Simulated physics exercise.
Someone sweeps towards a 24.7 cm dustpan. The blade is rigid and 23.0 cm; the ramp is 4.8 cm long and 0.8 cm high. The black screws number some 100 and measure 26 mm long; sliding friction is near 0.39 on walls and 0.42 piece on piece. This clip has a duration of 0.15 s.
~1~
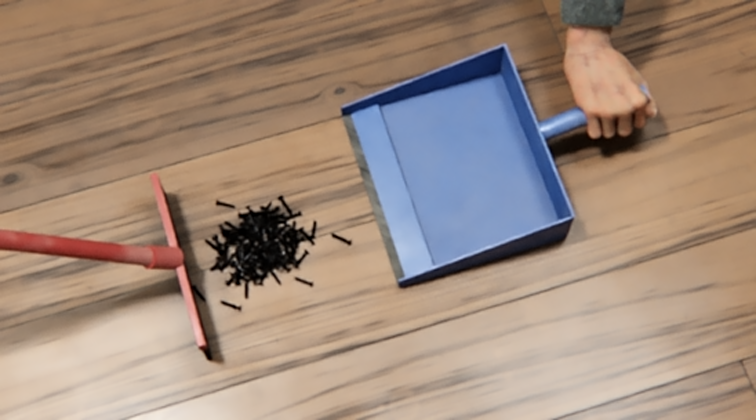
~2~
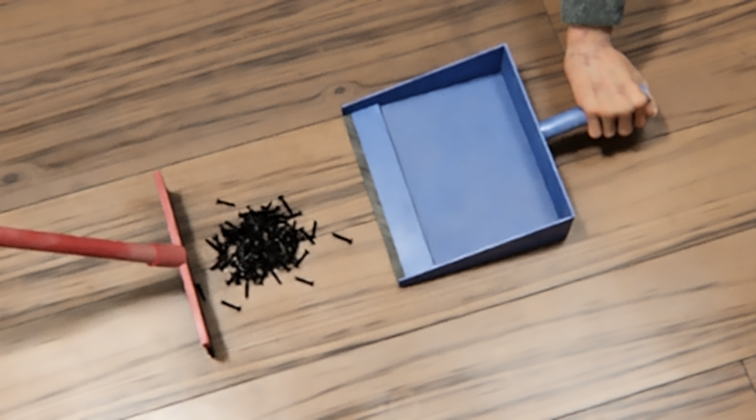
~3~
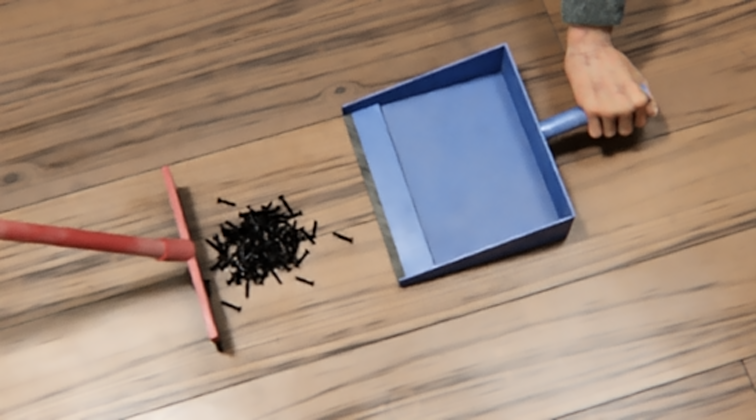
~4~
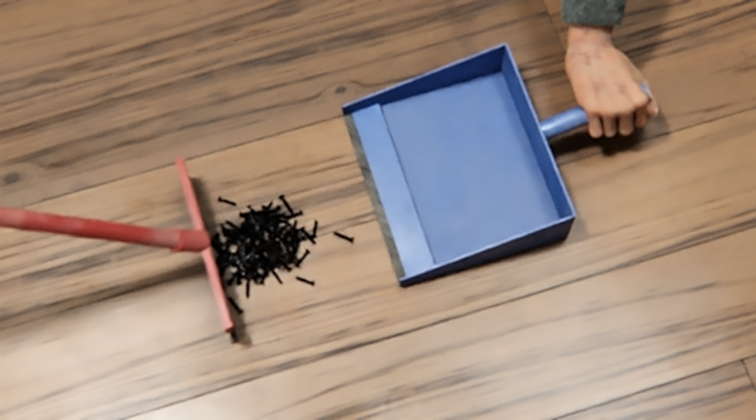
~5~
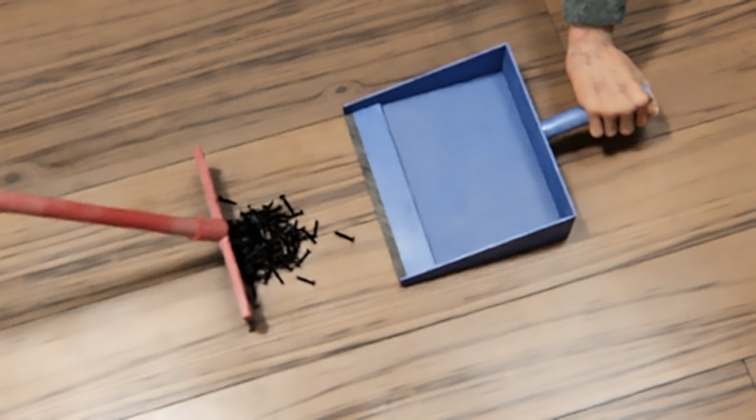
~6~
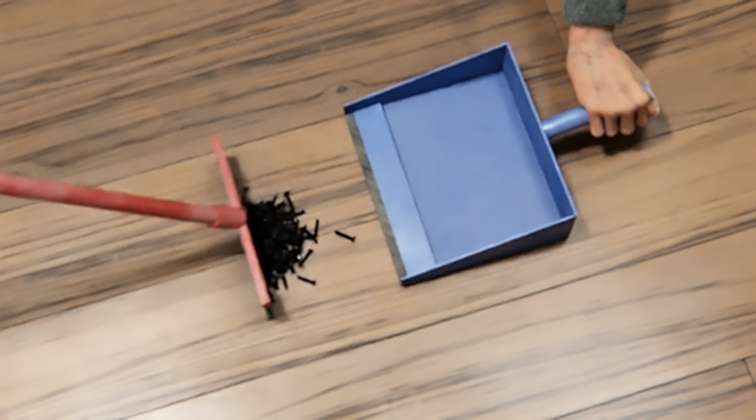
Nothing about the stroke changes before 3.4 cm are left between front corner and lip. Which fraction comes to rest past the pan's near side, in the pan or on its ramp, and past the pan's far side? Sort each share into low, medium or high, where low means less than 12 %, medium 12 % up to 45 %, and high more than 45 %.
Shares - near side: Low, pan: High, far side: Low.
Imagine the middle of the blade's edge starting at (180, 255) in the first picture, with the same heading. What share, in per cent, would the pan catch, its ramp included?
60 per cent, roughly.
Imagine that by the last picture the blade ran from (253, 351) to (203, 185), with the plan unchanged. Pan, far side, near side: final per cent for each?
Final per cent - pan 20, far 0, near 5.
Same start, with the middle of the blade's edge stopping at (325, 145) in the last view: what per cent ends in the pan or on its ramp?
I'd expect around 45 per cent.
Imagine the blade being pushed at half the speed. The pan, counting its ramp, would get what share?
Near 25 %.
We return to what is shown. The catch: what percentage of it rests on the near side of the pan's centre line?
Some 40 per cent.
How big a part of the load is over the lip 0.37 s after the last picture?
I'd say around 60 in a hundred has made it so far.
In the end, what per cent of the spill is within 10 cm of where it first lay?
0 percent, roughly.
Then, 0.10 s after the last picture, middle of the blade 9 cm from the lip; 0 % over the lip, far side 0 %, near side 0 %.
Then, 0.16 s after the last picture, middle of the blade 5 cm from the lip; 5 % over the lip, far side 0 %, near side 0 %.
Then, 0.37 s after the last picture, middle of the blade 4 cm from the lip; 60 % over the lip, far side 0 %, near side 0 %.
In the end, near side 0 %, pan 55 %, far side 0 %, in front of the lip or behind the blade 40 %.
